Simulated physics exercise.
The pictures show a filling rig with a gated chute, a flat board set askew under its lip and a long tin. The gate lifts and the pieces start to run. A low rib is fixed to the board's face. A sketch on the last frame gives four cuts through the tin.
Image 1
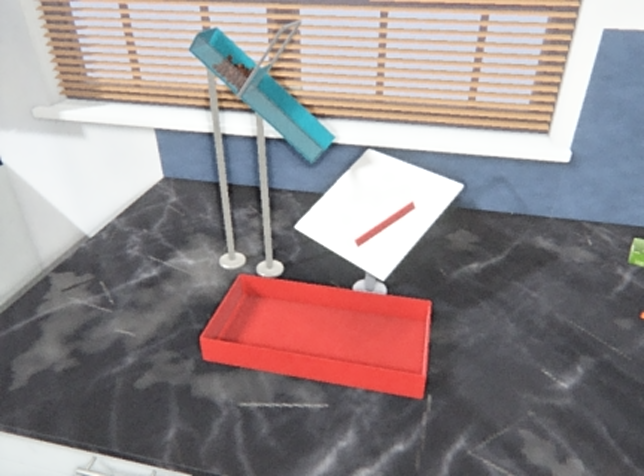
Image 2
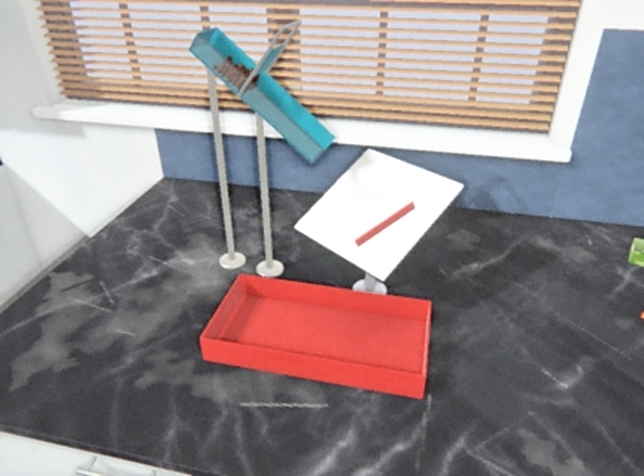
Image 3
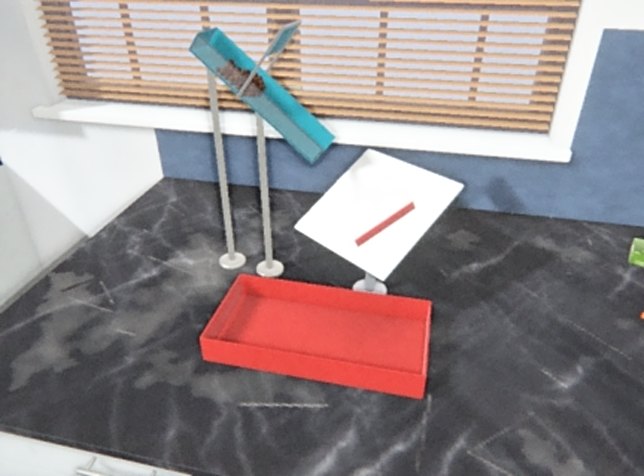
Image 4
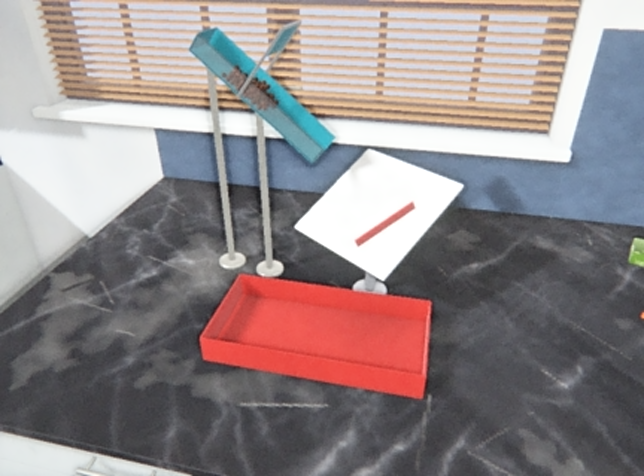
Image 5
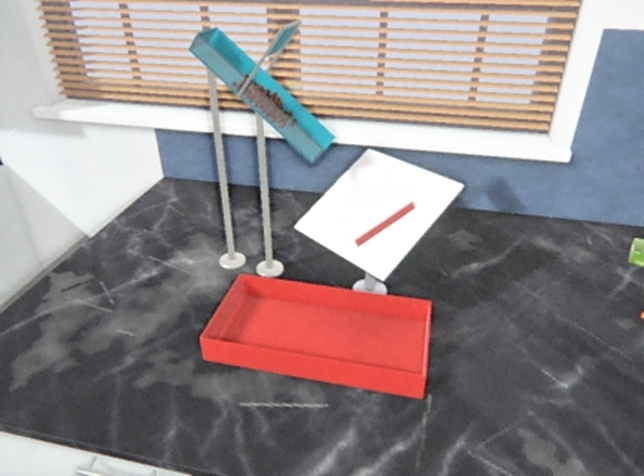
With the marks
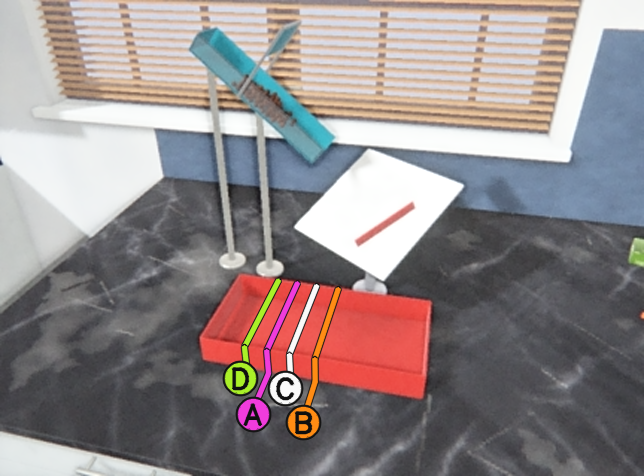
On a dark marbled countertop by a window, a teal chute on two thin stands slopes toward a tilted white board behind a red tray; its gate swings up, and small brown pieces slide partway down the chute.
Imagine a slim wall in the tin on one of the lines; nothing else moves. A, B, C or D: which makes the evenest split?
C works best here.
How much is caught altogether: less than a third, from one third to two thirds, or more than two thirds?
About that: More than two thirds.
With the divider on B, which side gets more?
More lands on the left.
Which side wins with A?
The right side.
On the marked copy, line A crosses the front rim at (267, 349); line B crosses the front rim at (315, 358); line C crosses the front rim at (289, 353); line D crosses the front rim at (244, 346).
Choosing A, of what is caught, a small part on the left of the divider, nearly all on the right.
Choosing B, of what is caught, nearly all on the left of the divider, a small part on the right.
Choosing C, of what is caught, about half on the left of the divider, about half on the right.
Choosing D, of what is caught, a stray few on the left of the divider, nearly all on the right.
